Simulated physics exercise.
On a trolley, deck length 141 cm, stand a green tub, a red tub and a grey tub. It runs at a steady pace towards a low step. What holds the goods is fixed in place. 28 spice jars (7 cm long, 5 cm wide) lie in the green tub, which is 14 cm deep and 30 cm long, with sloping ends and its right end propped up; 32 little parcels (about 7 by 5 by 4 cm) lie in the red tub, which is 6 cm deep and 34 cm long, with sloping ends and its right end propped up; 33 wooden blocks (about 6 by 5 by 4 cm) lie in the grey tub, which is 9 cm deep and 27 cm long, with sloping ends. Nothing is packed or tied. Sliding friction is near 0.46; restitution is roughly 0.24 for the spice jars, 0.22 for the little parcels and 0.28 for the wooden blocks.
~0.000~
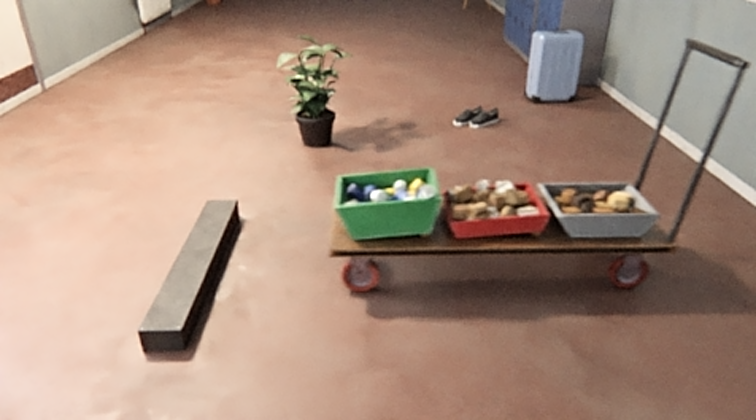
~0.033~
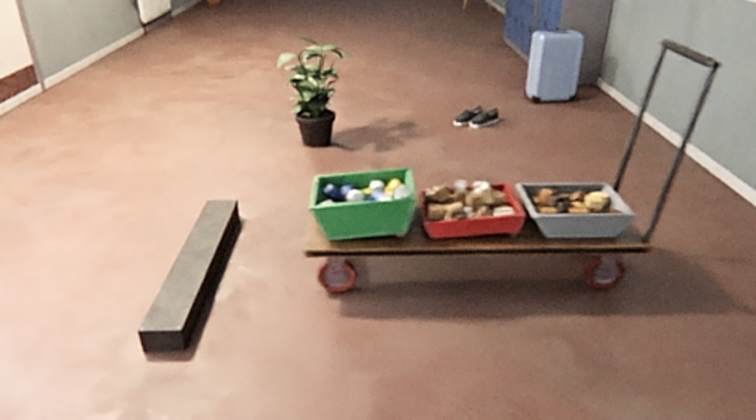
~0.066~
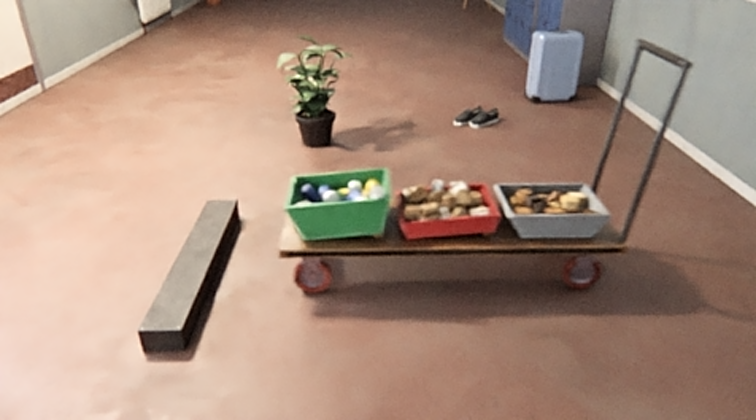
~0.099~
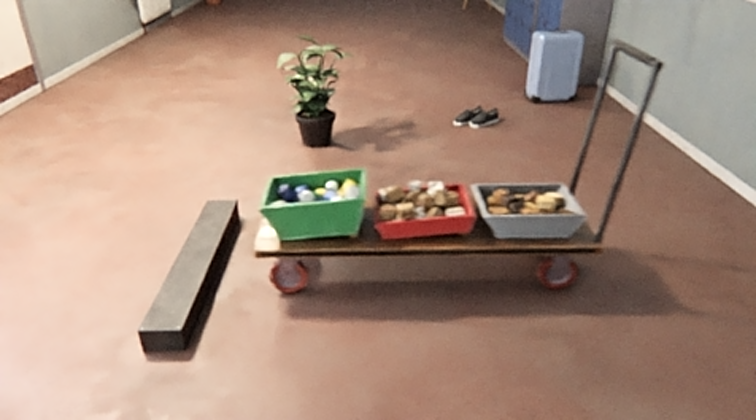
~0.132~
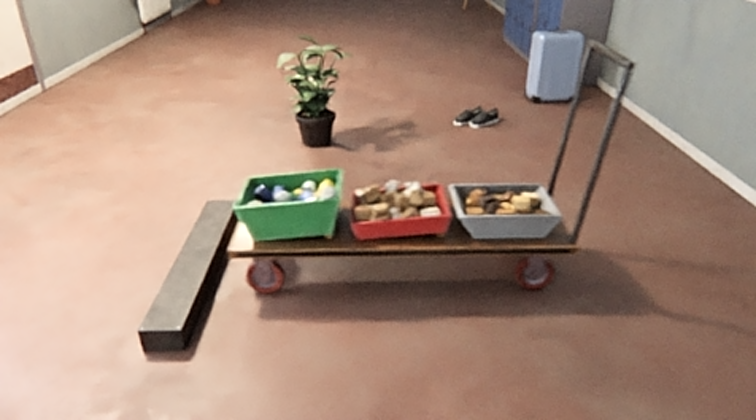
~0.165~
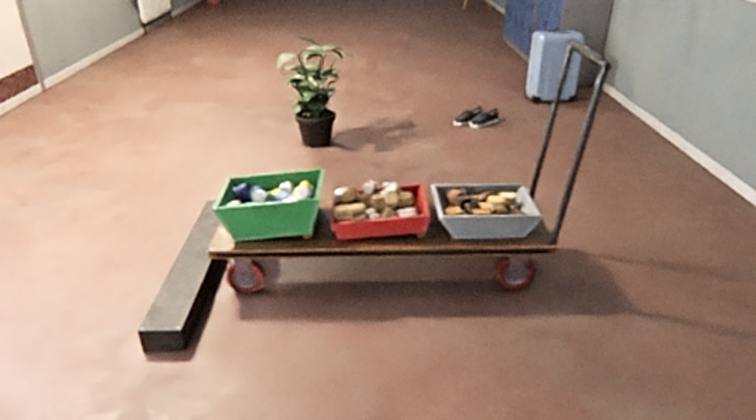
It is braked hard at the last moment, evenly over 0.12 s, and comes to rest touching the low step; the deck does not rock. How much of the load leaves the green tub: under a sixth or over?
Less than a sixth of the spice jars leave the green tub.
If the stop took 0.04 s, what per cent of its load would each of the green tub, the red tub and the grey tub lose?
In that case green tub 10, red tub 30, grey tub 30 per cent.
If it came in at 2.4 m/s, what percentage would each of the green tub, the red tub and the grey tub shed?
In that case green tub 10, red tub 20, grey tub 10 per cent.
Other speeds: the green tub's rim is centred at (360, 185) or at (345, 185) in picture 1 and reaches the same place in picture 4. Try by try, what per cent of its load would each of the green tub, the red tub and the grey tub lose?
Green tub 0 then 0, red tub 20 then 10, grey tub 0 then 0 per cent.
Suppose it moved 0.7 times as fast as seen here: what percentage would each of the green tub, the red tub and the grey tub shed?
In that case green tub 0, red tub 20, grey tub 10 per cent.
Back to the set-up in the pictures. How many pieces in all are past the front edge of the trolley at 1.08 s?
Roughly 2.
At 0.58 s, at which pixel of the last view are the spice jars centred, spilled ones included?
Around (240, 209).
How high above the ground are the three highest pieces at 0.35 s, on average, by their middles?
About 48 cm.
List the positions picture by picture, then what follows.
In the first frame (we follow the rim corner now nearest the camera), green tub at (439, 198); red tub at (547, 214); 57 cm still to roll; nothing out yet.
The second frame shows green tub at (413, 198); red tub at (522, 214); 47 cm still to roll.
The third frame shows green tub at (388, 198); red tub at (497, 215); 37 cm still to roll.
The fourth frame shows green tub at (363, 199); red tub at (472, 215); 27 cm still to roll.
The fifth frame shows green tub at (337, 199); red tub at (448, 215); stopping.
The sixth frame shows green tub at (317, 199); red tub at (427, 215); stopping; nothing out yet.
After 0.23 s, 0 of 28 out of the green tub, 1 of 32 out of the red tub and 0 of 33 out of the grey tub.
After 0.35 s, 2 of 28 out of the green tub, 6 of 32 out of the red tub and 3 of 33 out of the grey tub.
After 0.58 s, 2 of 28 out of the green tub, 8 of 32 out of the red tub and 6 of 33 out of the grey tub.
When it is over (at 1.08 s), 2 of 28 out of the green tub, 8 of 32 out of the red tub and 6 of 33 out of the grey tub. Asked share, 2 of 28, 7 per cent.
